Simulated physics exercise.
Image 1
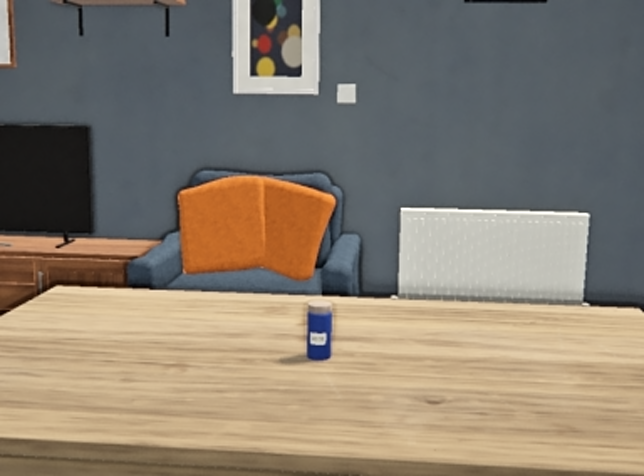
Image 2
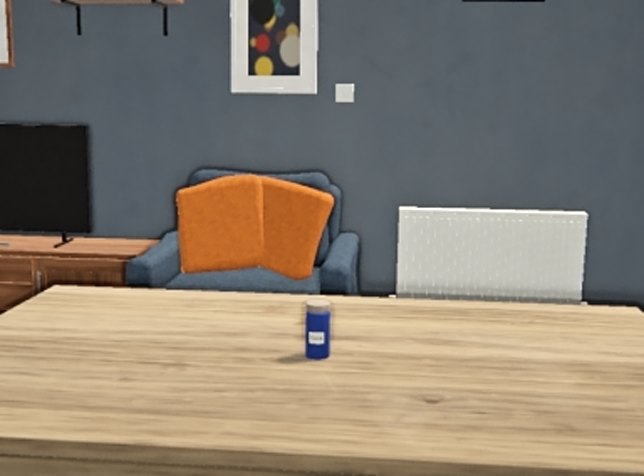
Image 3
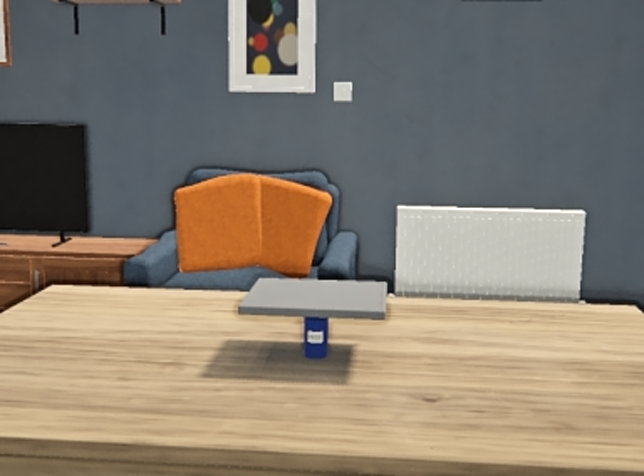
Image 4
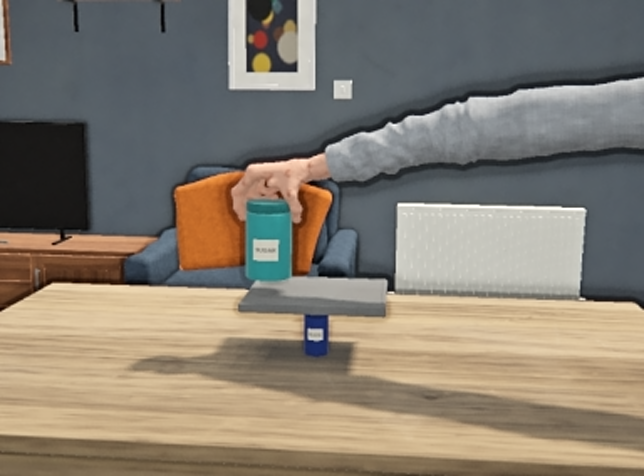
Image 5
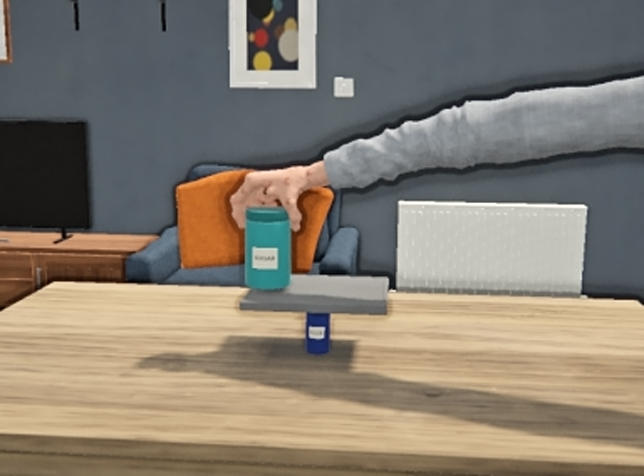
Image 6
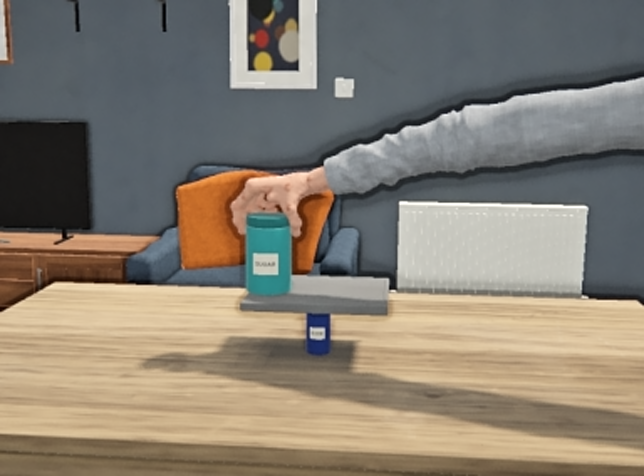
A gray slab appears on top of the small blue shaker standing on a wooden table. A hand reaching in from the right then lowers a turquoise jar onto the slab's left side and keeps hold of it.
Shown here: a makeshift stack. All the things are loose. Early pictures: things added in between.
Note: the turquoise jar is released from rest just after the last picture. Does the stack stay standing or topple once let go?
Result: A tumble.
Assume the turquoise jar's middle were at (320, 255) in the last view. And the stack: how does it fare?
What happens next is that it remains standing.
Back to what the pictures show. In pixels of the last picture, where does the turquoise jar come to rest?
In the final view it sits at roughly (198, 332).
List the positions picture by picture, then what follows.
In the first frame, the last thing is not in view yet; blue shaker (319, 330).
In the second frame, the last thing is not in view yet; blue shaker (318, 329).
In the third frame, the last thing is not in view yet; blue shaker (316, 328).
The fourth frame shows on its way; turquoise jar (269, 239); blue shaker (316, 326).
The fifth frame shows on its way; turquoise jar (268, 247); blue shaker (318, 324).
The sixth frame shows set down, still held; turquoise jar (269, 253); blue shaker (319, 325).
Then, 0.40 s on from there, turquoise jar now fallen; grey lid turned 63° from how it was put.
Then, 0.60 s on from there, grey lid turned 41° from how it was put; blue shaker turned 17° from how it was put.
In the end, fallen, grey lid and turquoise jar; toppled in the stack, blue shaker. At the end, from the last picture's camera, turquoise jar near (198, 332). The stack comes apart.
